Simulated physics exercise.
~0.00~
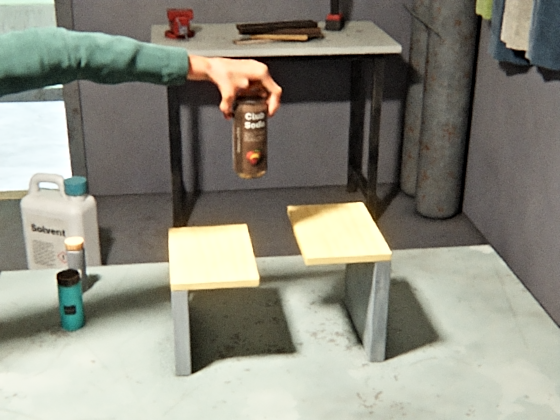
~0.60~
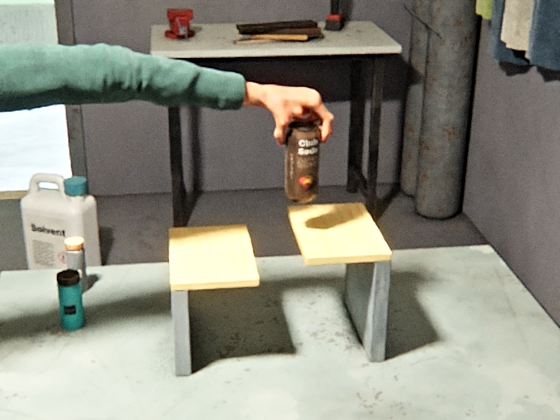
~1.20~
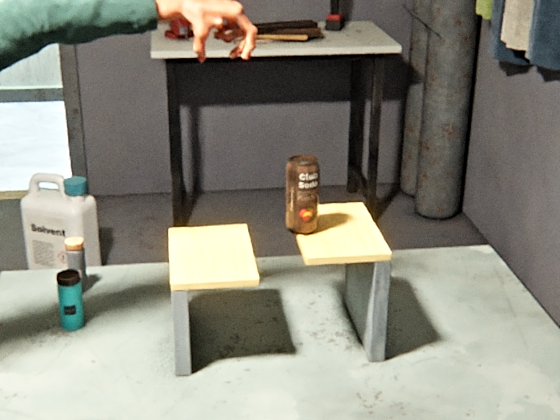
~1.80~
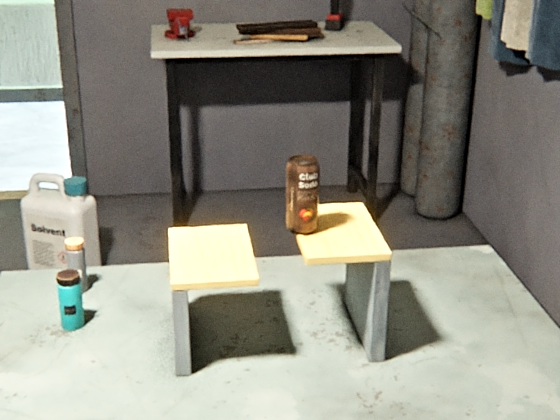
A brown can was carried to the right by a hand and lowered over the right-hand ledge of a small split stand, then let go; it dropped slightly and stayed upright on the pale top as the hand pulled away.
